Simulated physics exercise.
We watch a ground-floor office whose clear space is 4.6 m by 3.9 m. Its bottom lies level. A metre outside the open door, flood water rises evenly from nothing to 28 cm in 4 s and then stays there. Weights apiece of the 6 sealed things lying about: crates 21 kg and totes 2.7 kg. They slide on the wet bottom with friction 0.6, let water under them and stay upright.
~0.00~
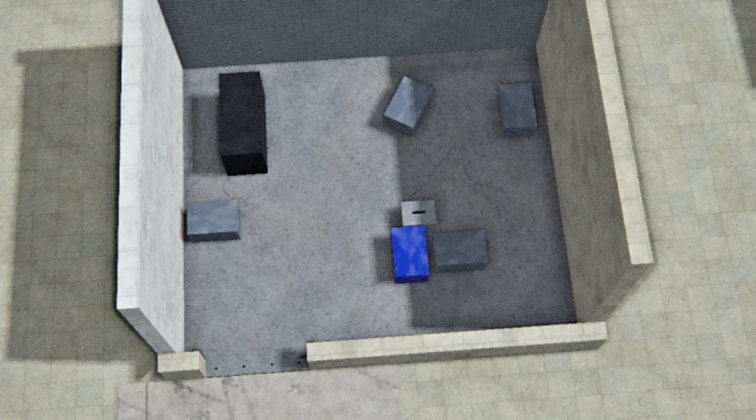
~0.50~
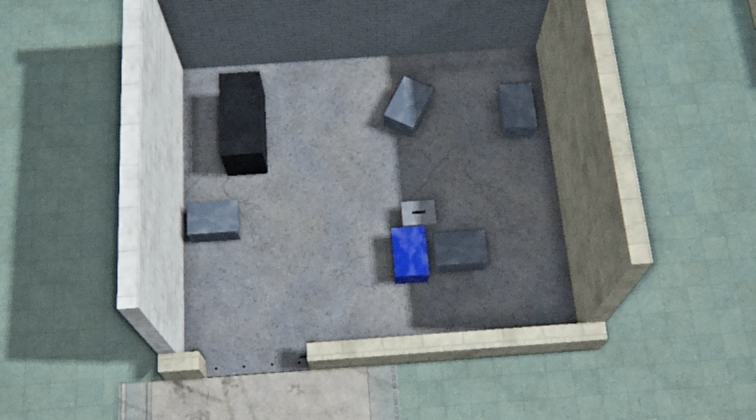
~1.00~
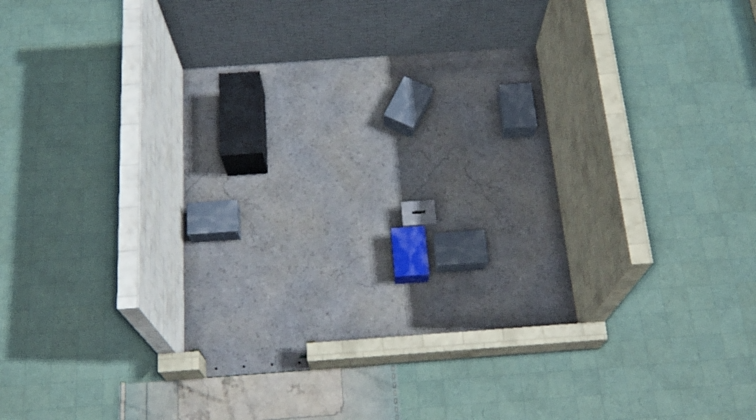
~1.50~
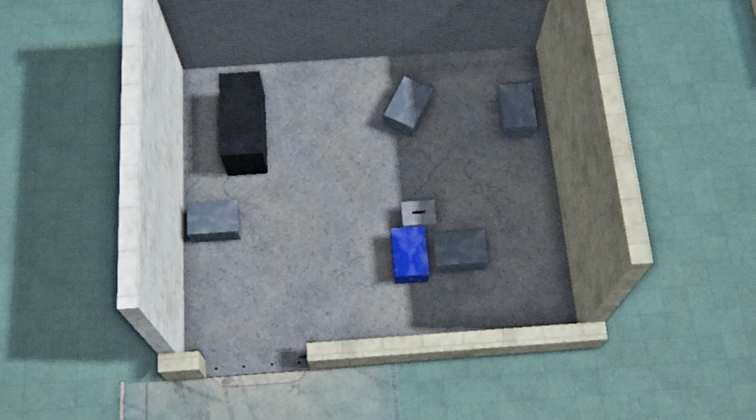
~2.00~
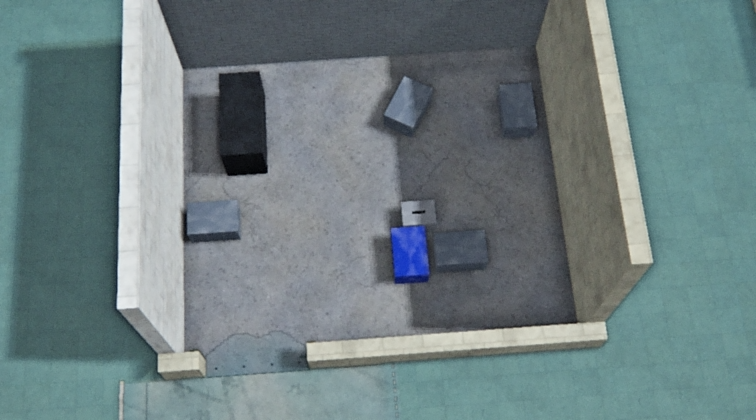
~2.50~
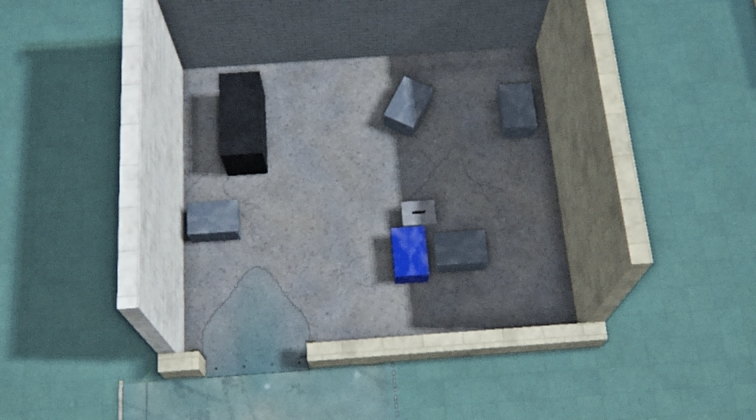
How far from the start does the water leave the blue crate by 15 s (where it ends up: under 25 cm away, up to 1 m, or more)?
The blue crate is nudged along.
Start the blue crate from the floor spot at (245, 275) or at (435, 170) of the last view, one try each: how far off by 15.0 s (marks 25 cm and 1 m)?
In that order: It ends far away; it gets carried off.
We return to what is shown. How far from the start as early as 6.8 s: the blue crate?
Roughly 0 cm by then.
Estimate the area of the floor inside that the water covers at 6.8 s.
Some 13 m2.
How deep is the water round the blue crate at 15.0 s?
Roughly 12 cm.
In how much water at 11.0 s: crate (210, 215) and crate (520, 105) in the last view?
About 21 and 16 cm.
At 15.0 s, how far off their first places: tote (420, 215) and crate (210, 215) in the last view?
In turn: 140 cm, 200 cm.
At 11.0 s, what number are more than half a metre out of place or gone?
4 of them.
After 3.5 s the blue crate is near (410, 251), 0.0 m from its start, aground; 0 afloat.
After 6.8 s the blue crate is near (410, 251), 0.0 m from its start, aground; 1 afloat.
After 11.0 s the blue crate is near (410, 251), 0.0 m from its start, aground; 4 afloat.
After 15.0 s the blue crate is near (356, 227), 0.7 m from its start, afloat; 6 afloat.
